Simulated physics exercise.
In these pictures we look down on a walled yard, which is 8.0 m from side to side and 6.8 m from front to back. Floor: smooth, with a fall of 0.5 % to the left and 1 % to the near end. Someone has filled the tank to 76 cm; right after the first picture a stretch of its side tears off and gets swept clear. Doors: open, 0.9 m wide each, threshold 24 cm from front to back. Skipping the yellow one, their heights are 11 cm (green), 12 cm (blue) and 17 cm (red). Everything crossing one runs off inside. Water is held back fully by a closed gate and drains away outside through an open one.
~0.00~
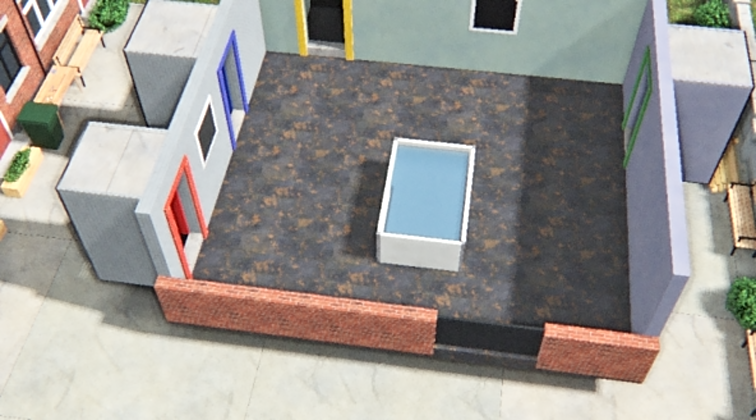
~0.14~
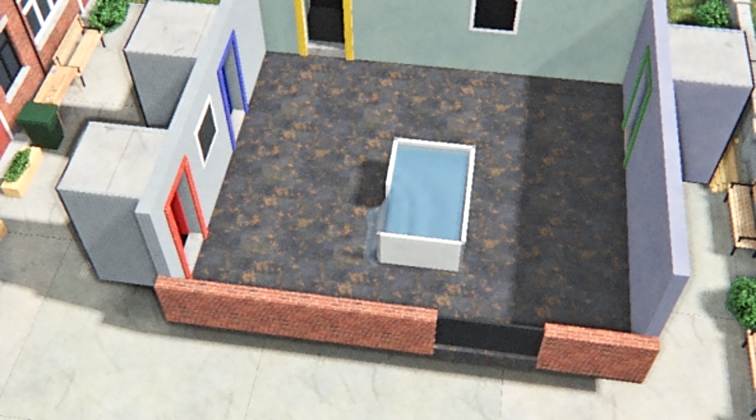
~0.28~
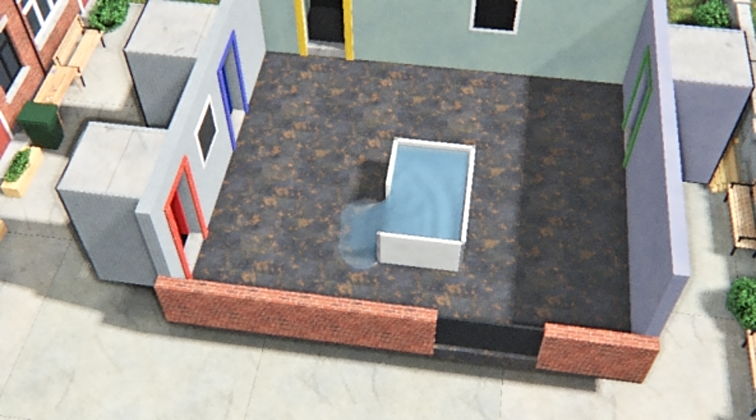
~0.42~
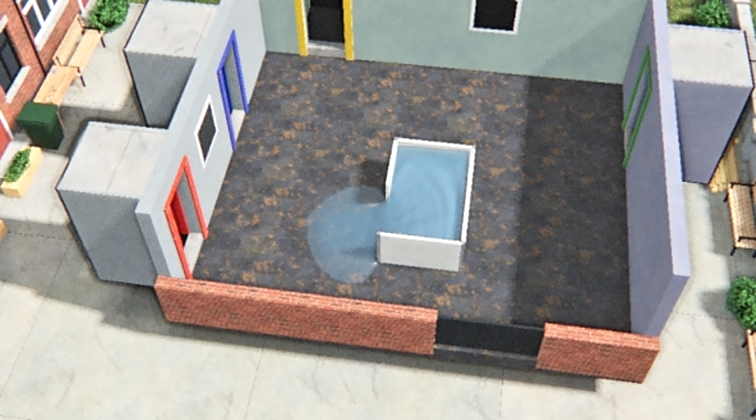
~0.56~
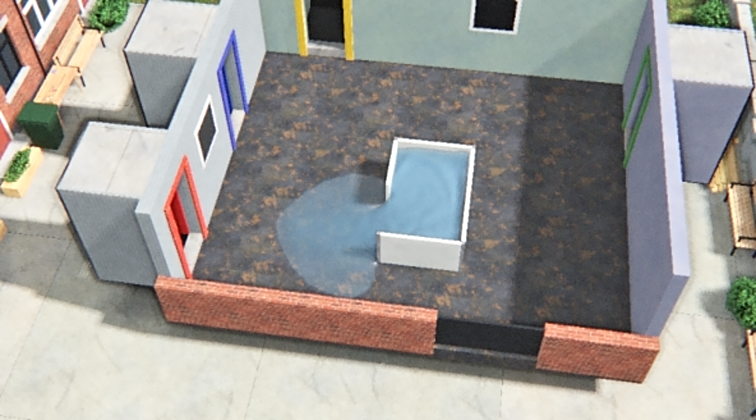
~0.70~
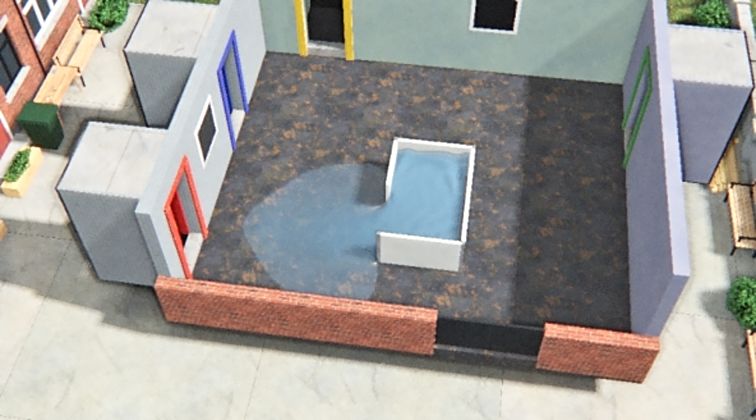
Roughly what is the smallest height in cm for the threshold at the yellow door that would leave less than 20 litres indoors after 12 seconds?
Close to 8.5 cm.
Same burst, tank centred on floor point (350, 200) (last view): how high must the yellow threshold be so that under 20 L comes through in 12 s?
Some 9.0 cm.
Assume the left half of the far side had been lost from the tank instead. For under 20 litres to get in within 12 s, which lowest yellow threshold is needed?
You'd want it roughly 10.0 centimetres tall.
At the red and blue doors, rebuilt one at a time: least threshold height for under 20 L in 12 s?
You'd want about 27 centimetres at red and about 7.5 centimetres at blue.
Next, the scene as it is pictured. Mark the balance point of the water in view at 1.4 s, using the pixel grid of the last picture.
I'd say around (365, 225).
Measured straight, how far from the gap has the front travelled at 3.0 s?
5.8 m.
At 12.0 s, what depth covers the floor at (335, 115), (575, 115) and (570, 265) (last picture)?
Going through the spots in order gives 5, 2 and 5 centimetres.
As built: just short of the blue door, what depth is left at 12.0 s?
It stands about 6.5 centimetres deep.
After 1.4 s water covers 25 % of the floor, deepest (38 cm) near (375, 244); it has not reached the yellow door.
After 3.0 s water covers 30 % of the floor, deepest (28 cm) near (194, 271); it has not reached the yellow door.
After 12.0 s water covers 95 % of the floor, deepest (9 cm) near (183, 304); 4 cm at the yellow door, 0 litres in over its 23 cm threshold.
At the yellow door as built, the water arrived by 3.6 s and peaked near 13 cm at 5.6 s.
Run again over the same 12 s with other heights there, 31 litres in over 7.5 cm, 4 litres over 10.5 cm. The limit of 20 litres is kept from about 8.5 cm up.
